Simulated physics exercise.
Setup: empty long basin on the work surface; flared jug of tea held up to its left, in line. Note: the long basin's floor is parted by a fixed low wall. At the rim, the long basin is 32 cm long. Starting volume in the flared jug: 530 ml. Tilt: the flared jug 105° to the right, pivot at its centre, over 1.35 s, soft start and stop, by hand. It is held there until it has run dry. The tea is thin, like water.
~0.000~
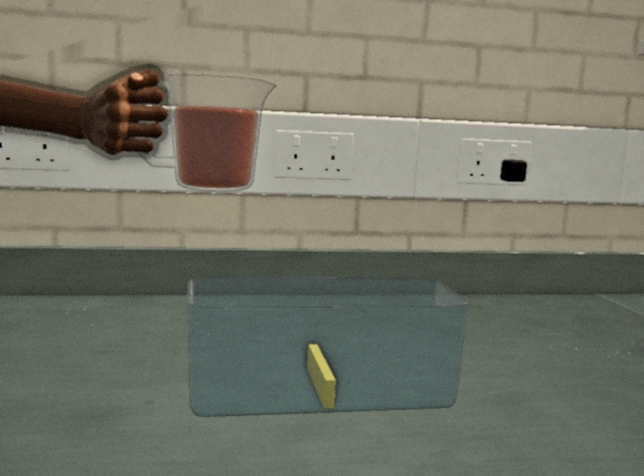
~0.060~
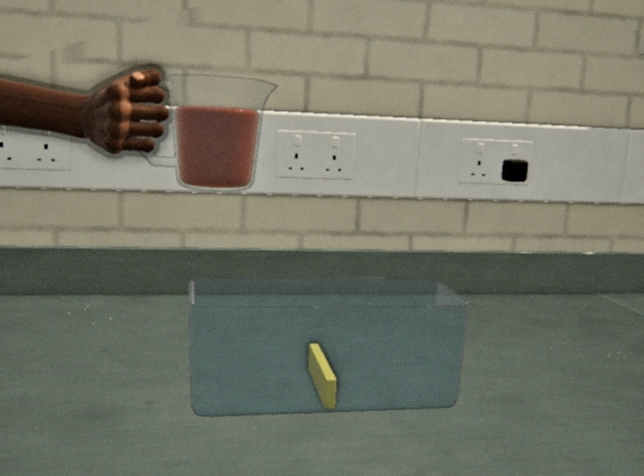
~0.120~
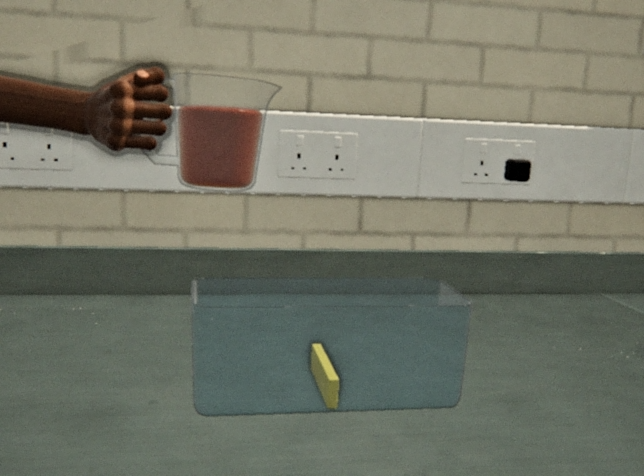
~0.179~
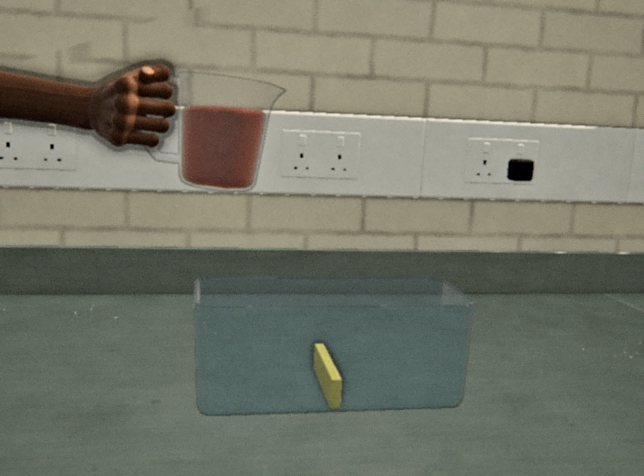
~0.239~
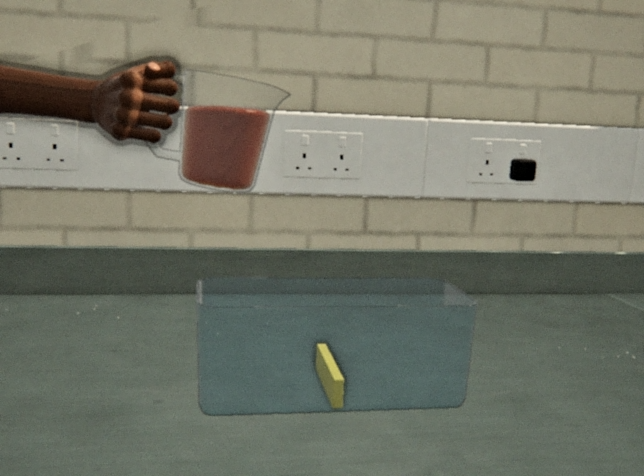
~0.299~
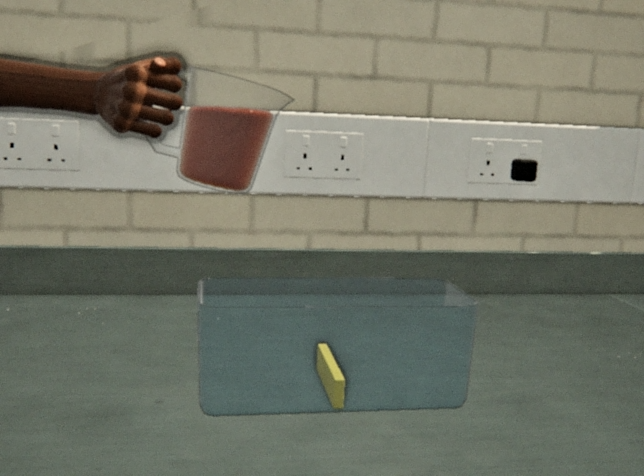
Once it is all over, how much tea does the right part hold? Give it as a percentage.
The right part holds about 73 per cent.
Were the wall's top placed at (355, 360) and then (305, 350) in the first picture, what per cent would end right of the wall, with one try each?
I'd put it at about 5 per cent for the first and about 90 per cent for the second.
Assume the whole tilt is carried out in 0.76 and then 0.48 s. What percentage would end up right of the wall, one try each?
About 75 %, then about 70 %.
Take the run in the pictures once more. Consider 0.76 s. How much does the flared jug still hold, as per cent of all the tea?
Remaining: Near 88 % of the total.
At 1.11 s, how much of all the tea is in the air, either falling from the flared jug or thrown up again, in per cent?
26 in a hundred, give or take.
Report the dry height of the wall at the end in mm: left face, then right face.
On the left it's about 30 mm; on the right, about 16 mm.
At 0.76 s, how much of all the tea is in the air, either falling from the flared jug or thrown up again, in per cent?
Some 12 per cent.
By 0.76 s the tilt is 63° and 87 per cent is still to pour, 1 is left of the wall and 0 right of it.
By 1.11 s the tilt is 97° and 28 per cent is still to pour, 2 is left of the wall and 43 right of it.
By 1.46 s the tilt is 105° and 1 per cent is still to pour, 20 is left of the wall and 76 right of it.
By 1.85 s the tilt is 105° and 0 per cent is still to pour, 25 is left of the wall and 73 right of it.
At rest 25 per cent lies left of the wall, 73 right of it and 1 outside.
